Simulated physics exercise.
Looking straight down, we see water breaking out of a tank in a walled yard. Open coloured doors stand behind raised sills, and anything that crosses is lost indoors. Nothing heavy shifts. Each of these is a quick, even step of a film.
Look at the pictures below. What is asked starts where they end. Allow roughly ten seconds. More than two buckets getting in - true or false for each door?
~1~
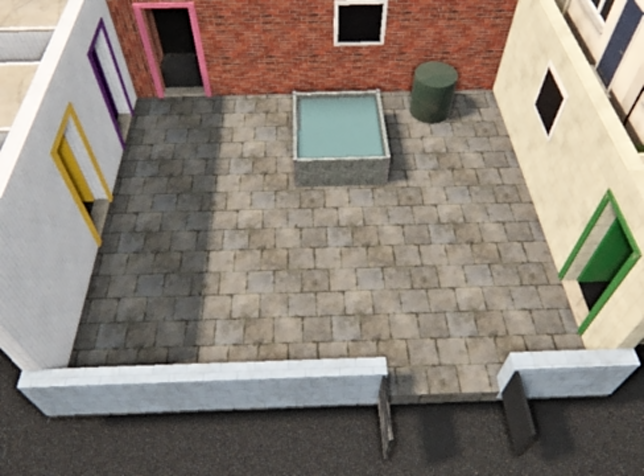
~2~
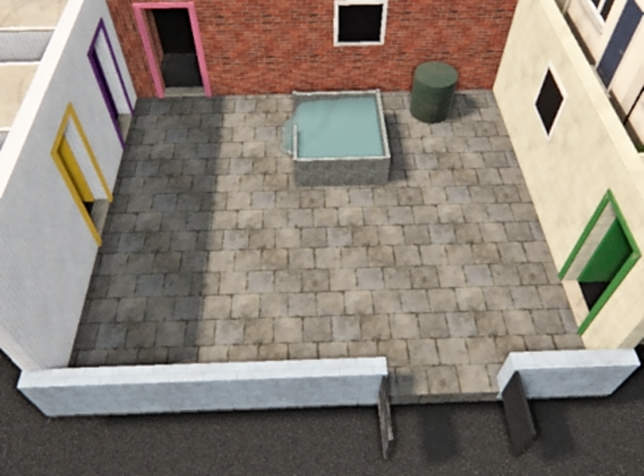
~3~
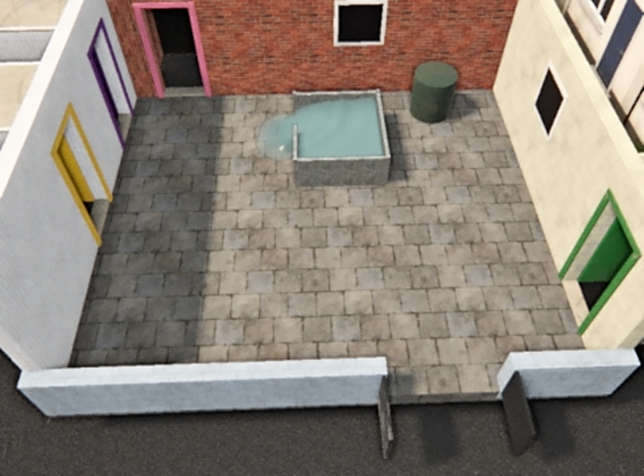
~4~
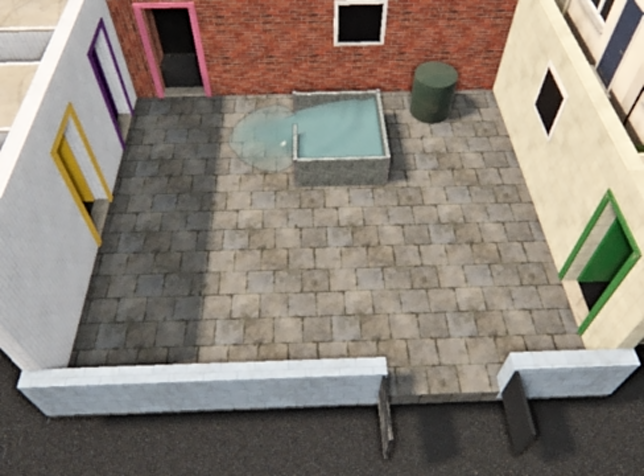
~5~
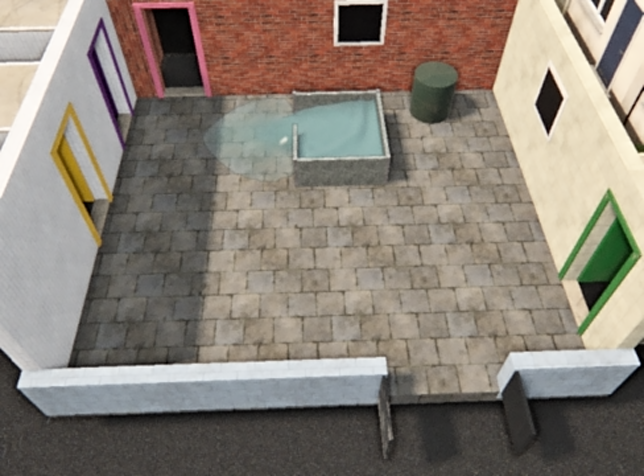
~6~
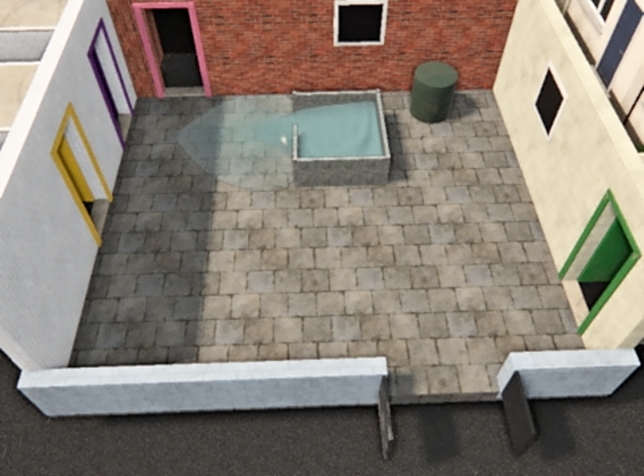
Yellow door: False; purple door: True; green door: False; pink door: True.
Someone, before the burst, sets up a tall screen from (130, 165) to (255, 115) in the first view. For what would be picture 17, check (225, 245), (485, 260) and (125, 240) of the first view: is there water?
Taking the points in turn, they are high and dry, high and dry and inundated.
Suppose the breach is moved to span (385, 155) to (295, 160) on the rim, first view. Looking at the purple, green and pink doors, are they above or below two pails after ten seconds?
My reading: The purple door keeps below it, the green door passes that mark, the pink door takes less.
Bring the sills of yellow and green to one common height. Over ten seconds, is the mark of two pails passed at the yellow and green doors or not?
As it turns out, the yellow one overshoots and the green one keeps within bounds.
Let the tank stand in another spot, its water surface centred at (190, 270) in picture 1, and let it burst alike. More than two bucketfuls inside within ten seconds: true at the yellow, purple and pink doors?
I reckon the yellow door surpasses the threshold, the purple door doesn't reach the threshold and the pink door surpasses the threshold.
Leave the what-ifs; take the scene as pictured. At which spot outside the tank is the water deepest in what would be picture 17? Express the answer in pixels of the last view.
Deepest spot: Around (136, 102).
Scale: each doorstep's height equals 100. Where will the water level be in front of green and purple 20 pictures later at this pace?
I'd say around 0 and 170 in a hundred.
A moment on, water covers 20 % of the floor; the yellow door not reached, the purple door under two buckets in, the green door not reached, the pink door wet at the sill, nothing in.
Next, water covers 20 % of the floor; the yellow door wet at the sill, nothing in, the purple door over two buckets in, the green door not reached, the pink door under two buckets in.
Then, water covers 25 % of the floor; the yellow door wet at the sill, nothing in, the purple door far over two buckets in, the green door not reached, the pink door over two buckets in.
Later, water covers 45 % of the floor; the yellow door wet at the sill, nothing in, the purple door far over two buckets in, the green door not reached, the pink door over two buckets in.
In the end, water covers 70 % of the floor; the yellow door wet at the sill, nothing in, the purple door far over two buckets in, the green door not reached, the pink door far over two buckets in.
